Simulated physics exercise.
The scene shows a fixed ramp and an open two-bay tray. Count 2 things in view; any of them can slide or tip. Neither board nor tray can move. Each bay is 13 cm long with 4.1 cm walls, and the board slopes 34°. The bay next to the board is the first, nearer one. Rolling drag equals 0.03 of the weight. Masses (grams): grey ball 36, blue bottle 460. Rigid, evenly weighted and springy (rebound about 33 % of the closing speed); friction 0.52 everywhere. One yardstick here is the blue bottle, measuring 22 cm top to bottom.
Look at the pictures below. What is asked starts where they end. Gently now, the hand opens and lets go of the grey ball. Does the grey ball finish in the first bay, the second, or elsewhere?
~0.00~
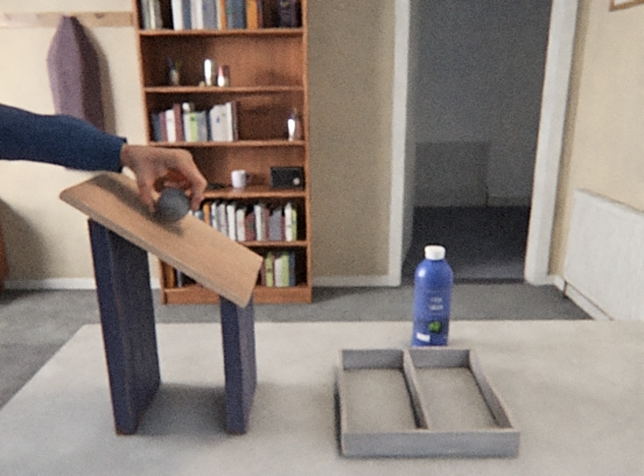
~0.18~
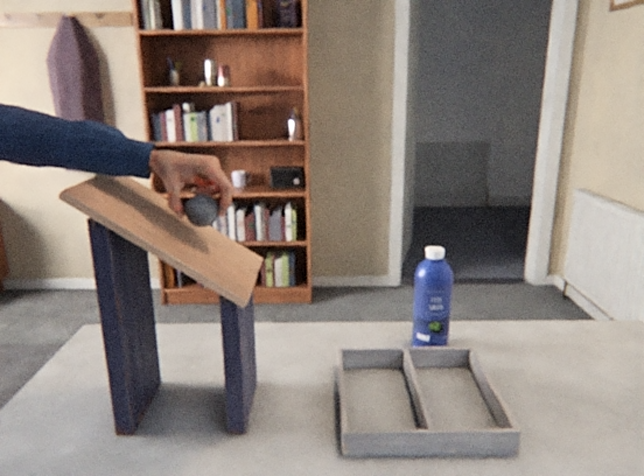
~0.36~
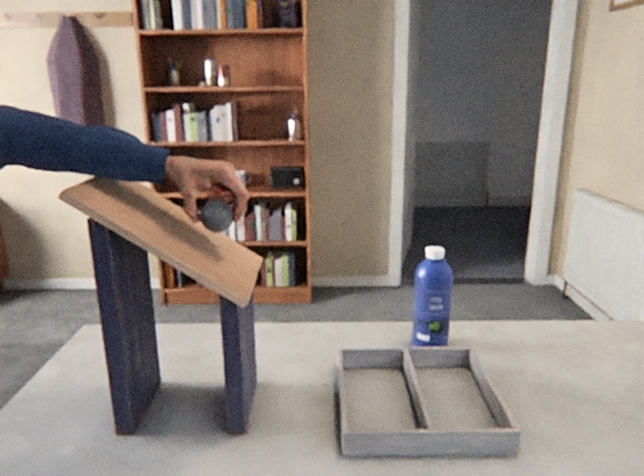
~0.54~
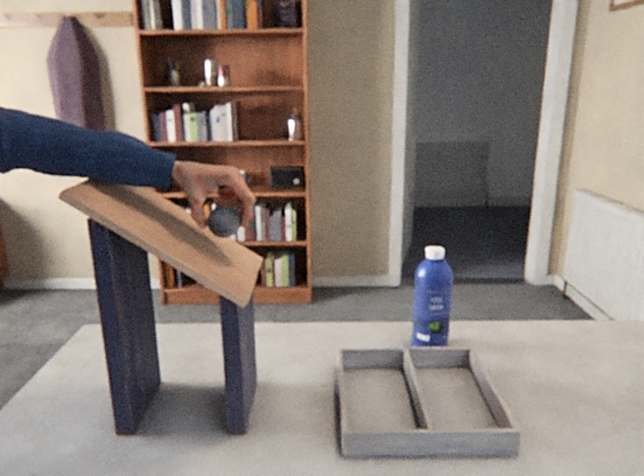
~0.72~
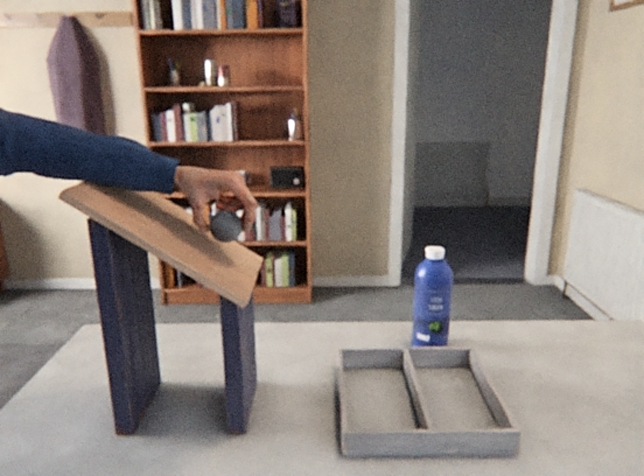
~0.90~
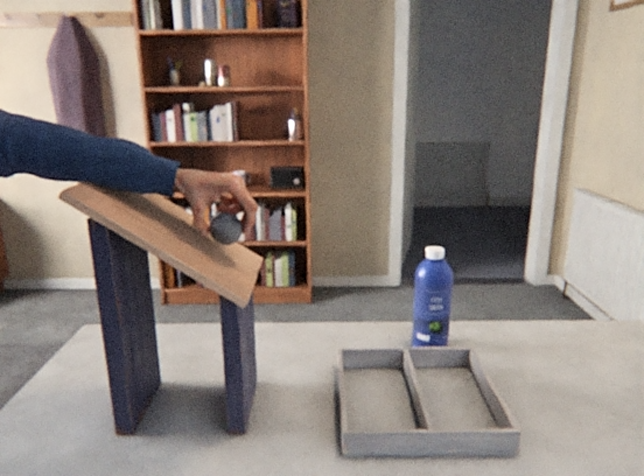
It finishes in neither of them.
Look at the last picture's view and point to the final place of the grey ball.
The resting point is around (274, 393).
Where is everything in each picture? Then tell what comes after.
In the first picture, 9 cm still to go; grey ball (173, 205); blue bottle (433, 299).
In the second picture, 5 cm still to go; grey ball (202, 211); blue bottle (433, 299).
In the third picture, 2 cm still to go; grey ball (217, 216); blue bottle (433, 299).
In the fourth picture, 1 cm still to go; grey ball (224, 222); blue bottle (433, 299).
The fifth picture shows poised above the slant; grey ball (226, 227); blue bottle (433, 299).
The sixth picture shows poised above the slant; grey ball (226, 229); blue bottle (433, 299).
Around 1.20 s, grey ball near (264, 264).
Around 1.30 s, grey ball near (305, 314).
Around 1.40 s, grey ball near (321, 373).
Around 1.60 s, it is outside the bays; grey ball near (267, 392).
Finally (2.2 s), it is outside the bays; blue bottle still in place (within 4 cm). Final places as that camera would see them, grey ball near (274, 393).
